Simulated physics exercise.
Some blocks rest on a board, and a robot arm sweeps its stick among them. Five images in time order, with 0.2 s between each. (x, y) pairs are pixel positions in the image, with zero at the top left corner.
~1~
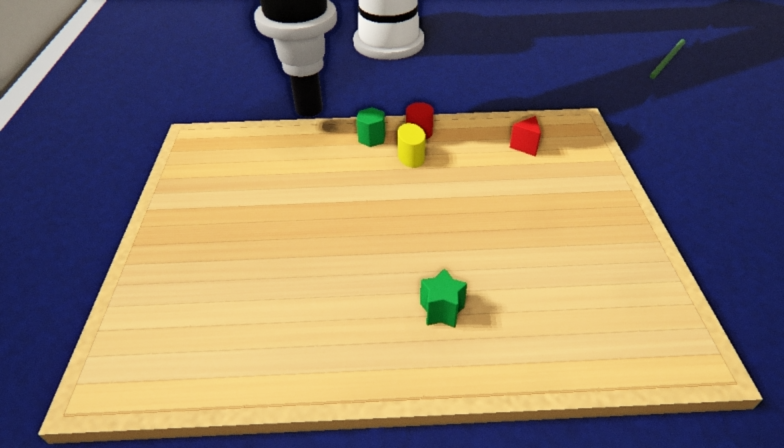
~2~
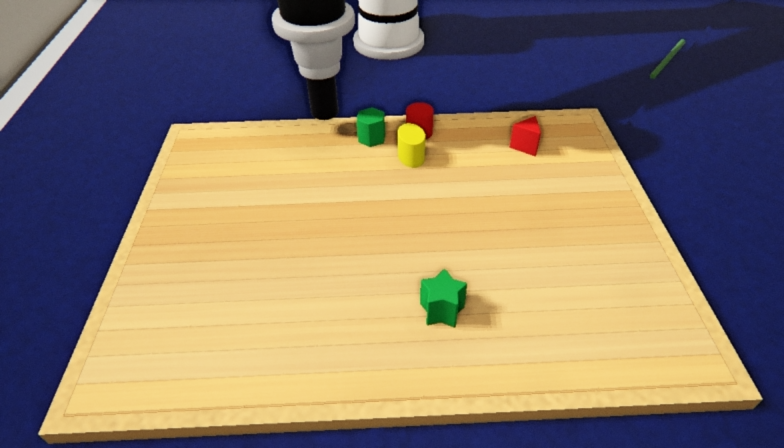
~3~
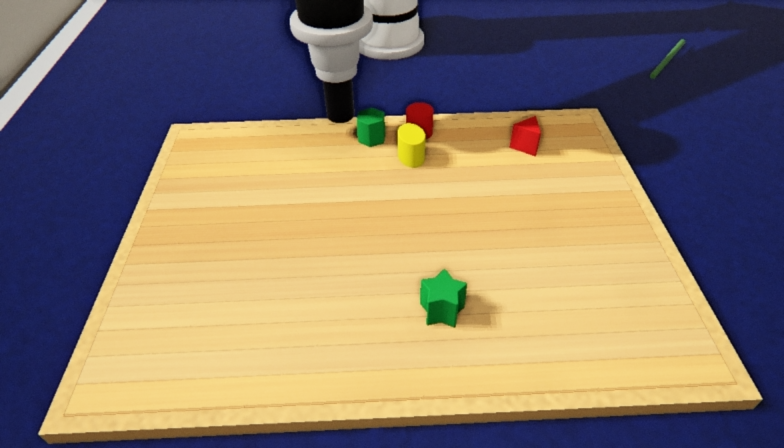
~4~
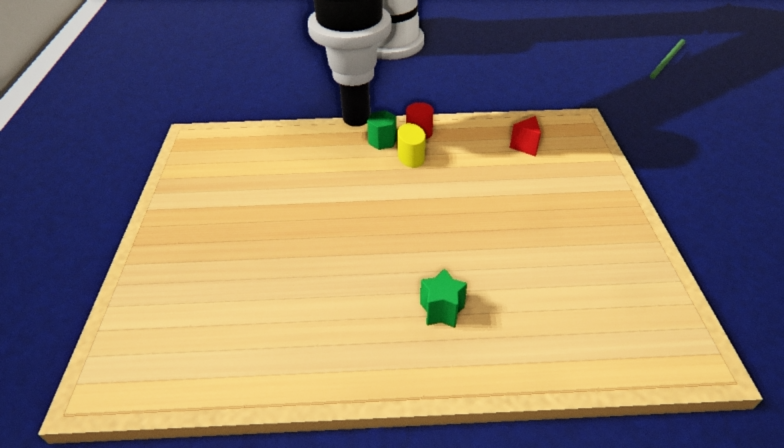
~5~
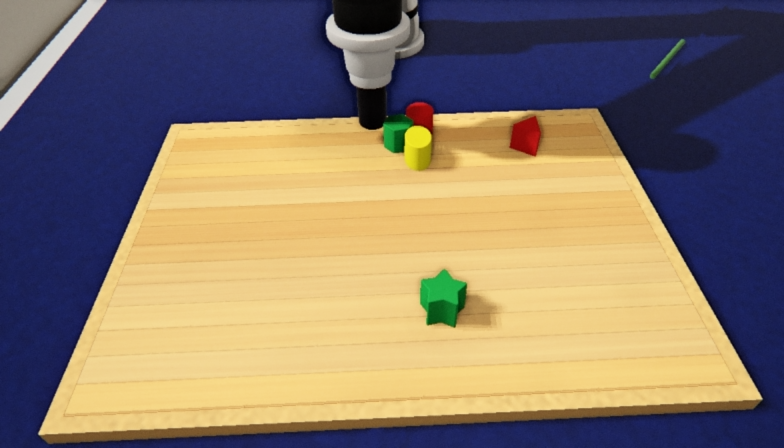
A robot arm's black-tipped stick slides rightward along the far edge of a pale wooden board on a blue surface, seen from above at a steady angle. Near that edge sit a green block, a yellow block and a round red one, with an angular red block to their right and a green star nearer the viewer. The stick pushes the green block slightly right against the yellow one, which shifts a little.
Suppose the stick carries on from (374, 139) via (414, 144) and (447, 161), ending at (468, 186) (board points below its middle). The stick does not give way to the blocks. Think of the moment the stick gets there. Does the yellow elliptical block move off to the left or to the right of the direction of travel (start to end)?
It is pushed towards the right-hand side.
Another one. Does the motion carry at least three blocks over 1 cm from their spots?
My answer is yes.
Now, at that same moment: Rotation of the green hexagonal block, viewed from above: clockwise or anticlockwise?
Rotation: Counter-clockwise.
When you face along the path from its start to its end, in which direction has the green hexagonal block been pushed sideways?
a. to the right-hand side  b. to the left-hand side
The one that fits is b, to the left-hand side.
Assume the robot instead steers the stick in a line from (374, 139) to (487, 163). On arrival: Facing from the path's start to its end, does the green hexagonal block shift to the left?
It seems so.
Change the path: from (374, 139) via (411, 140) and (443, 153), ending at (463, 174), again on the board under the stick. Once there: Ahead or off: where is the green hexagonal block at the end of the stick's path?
Beside or behind it.
On the path given first. One third of the way, stick (414, 129); green hexagonal block (441, 127); yellow elliptical block (438, 144), turned 85° clockwise; red round block (430, 108).
Two thirds of the way, stick (448, 145); green hexagonal block (479, 139), turned 20° anticlockwise; yellow elliptical block (449, 155); red round block (431, 108).
At the end, stick (470, 170); green hexagonal block (487, 142), turned 40° anticlockwise; yellow elliptical block (457, 181), turned 170° clockwise; red round block (431, 108).
